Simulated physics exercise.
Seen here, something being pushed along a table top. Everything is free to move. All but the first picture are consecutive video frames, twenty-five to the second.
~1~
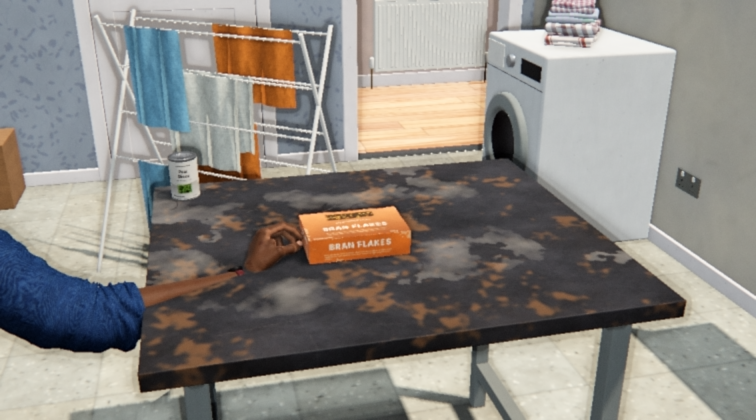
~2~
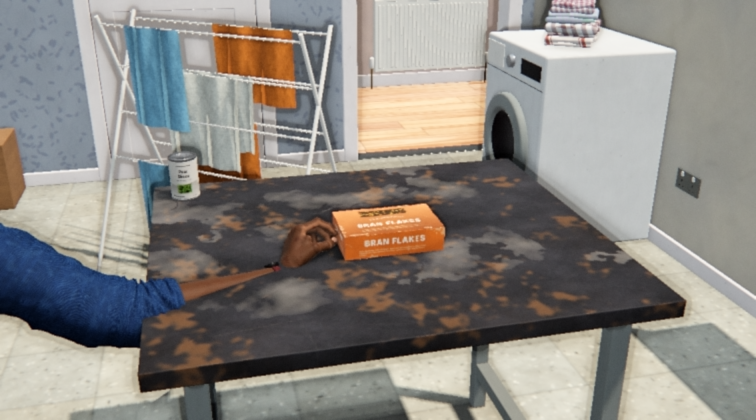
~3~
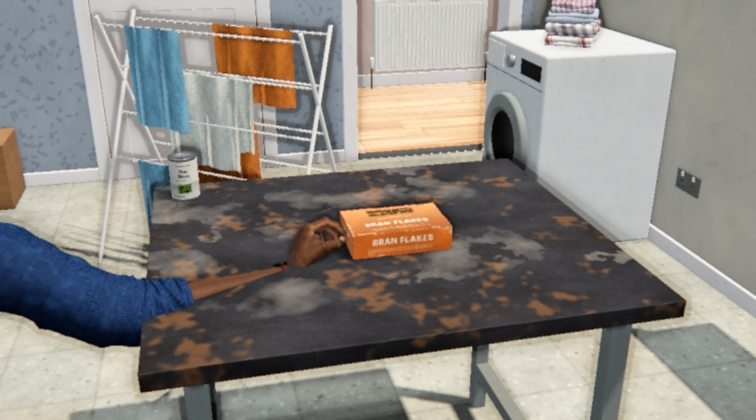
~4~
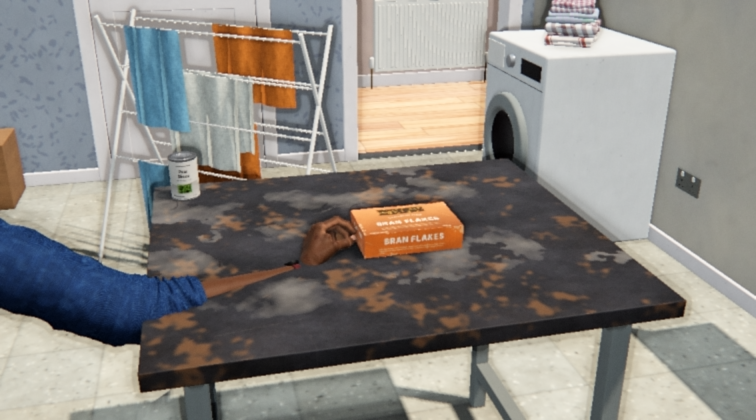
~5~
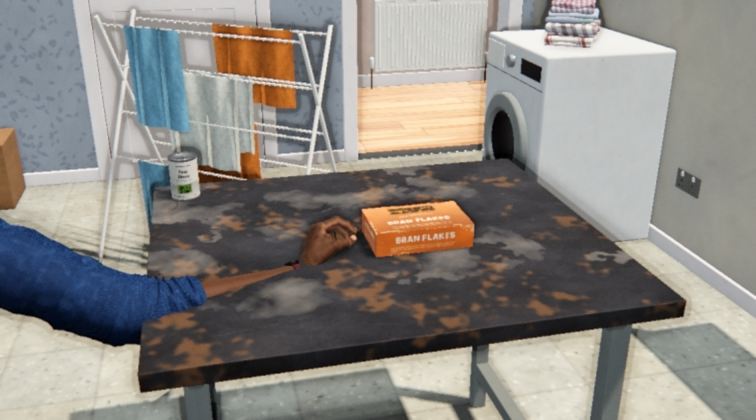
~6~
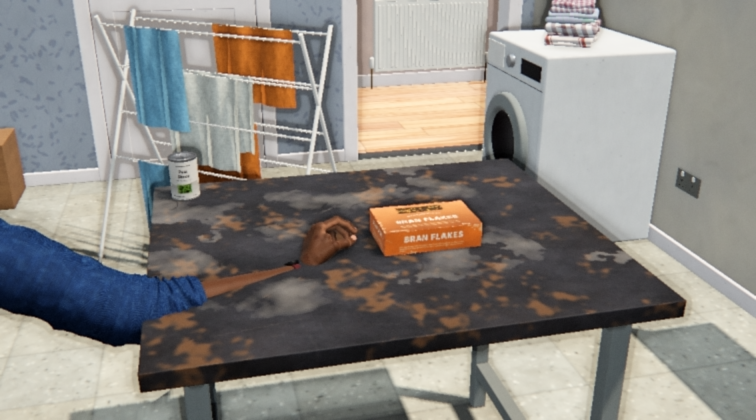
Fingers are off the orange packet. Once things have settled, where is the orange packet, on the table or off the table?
The orange packet stays on the table.
Then, 0.10 s past the last view, orange packet displaced a little near (433, 226).
Then, 0.50 s past the last view, orange packet resting near (433, 226).
Finally, moved from the start, orange packet. Final places as the last picture's camera would see them, orange packet near (433, 226).
